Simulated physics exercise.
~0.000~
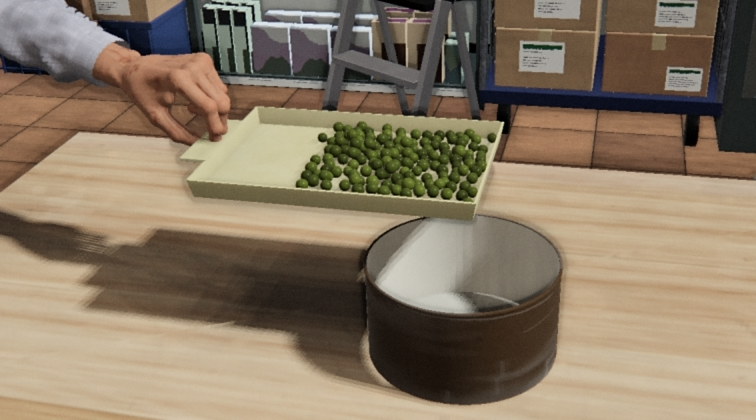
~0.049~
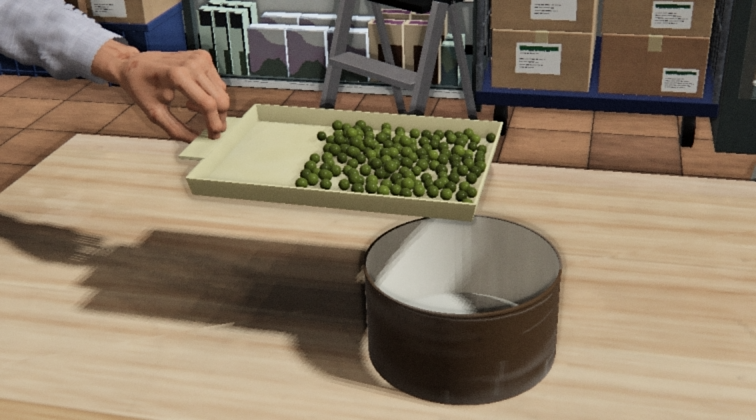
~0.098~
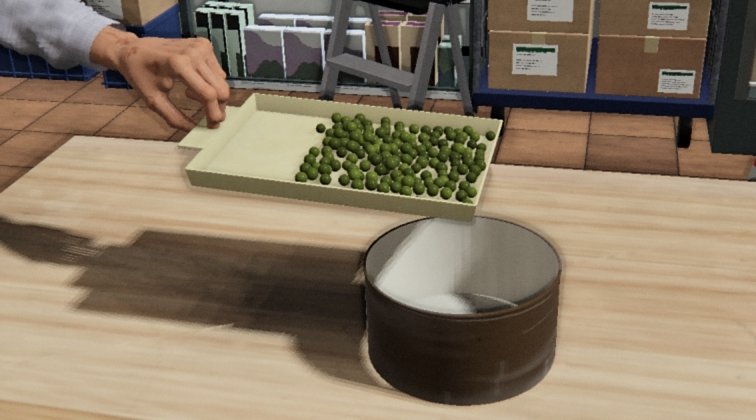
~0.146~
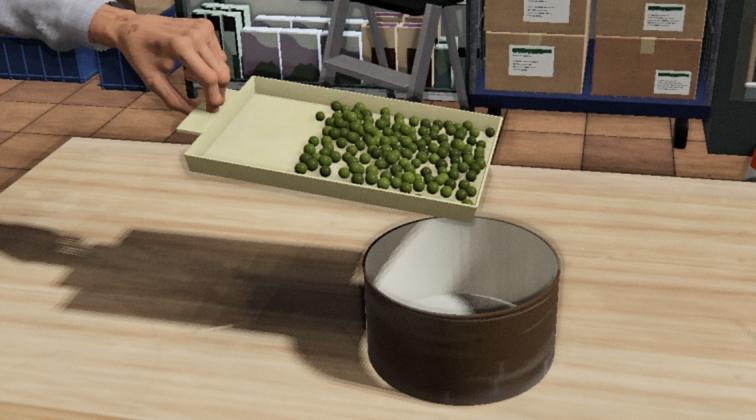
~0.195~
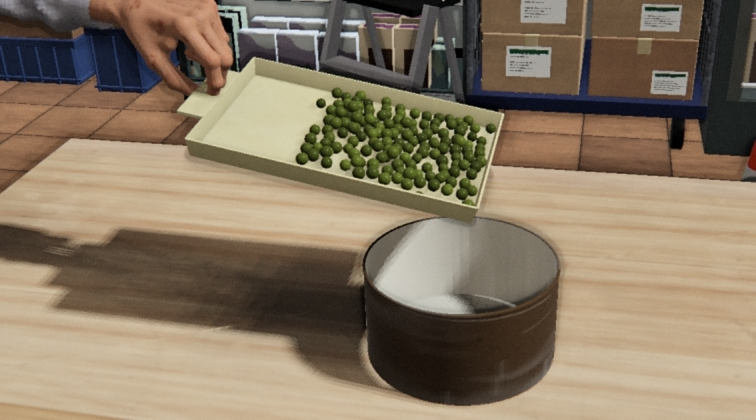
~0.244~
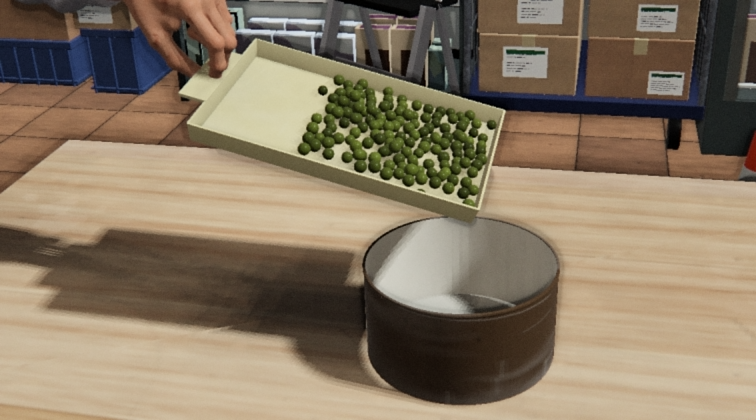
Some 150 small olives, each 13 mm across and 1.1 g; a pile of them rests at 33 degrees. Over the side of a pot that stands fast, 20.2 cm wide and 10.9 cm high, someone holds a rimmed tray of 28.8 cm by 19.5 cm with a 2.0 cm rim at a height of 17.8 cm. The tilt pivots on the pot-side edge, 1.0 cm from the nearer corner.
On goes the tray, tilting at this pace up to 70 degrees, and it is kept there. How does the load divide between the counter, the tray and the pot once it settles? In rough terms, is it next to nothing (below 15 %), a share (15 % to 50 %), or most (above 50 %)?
In the end counter: I'm guessing a mere smattering of the load; tray: I'm guessing the greater portion of the load; pot: I'm guessing a mere smattering of the load.
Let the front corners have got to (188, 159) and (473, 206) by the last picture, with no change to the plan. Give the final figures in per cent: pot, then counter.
That works out as pot 0 and counter 0.
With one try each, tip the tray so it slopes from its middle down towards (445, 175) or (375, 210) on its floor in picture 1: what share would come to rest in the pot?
I'd put it at about 5 per cent for the first tilt and about 5 per cent for the second.
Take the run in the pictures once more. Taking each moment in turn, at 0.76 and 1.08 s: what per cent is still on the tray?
In turn: 100, 95.
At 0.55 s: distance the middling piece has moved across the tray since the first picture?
I'd say close to 4 centimetres.
After 0.55 s, tilt 42 degrees; the tray holds 100 %, the pot 0 %.
After 0.76 s, tilt 61 degrees; the tray holds 100 %, the pot 0 %.
After 1.08 s, tilt 70 degrees; the tray holds 95 %, the pot 5 %.
At rest (1.8 s), counter 5 %, tray 90 %, pot 5 %.
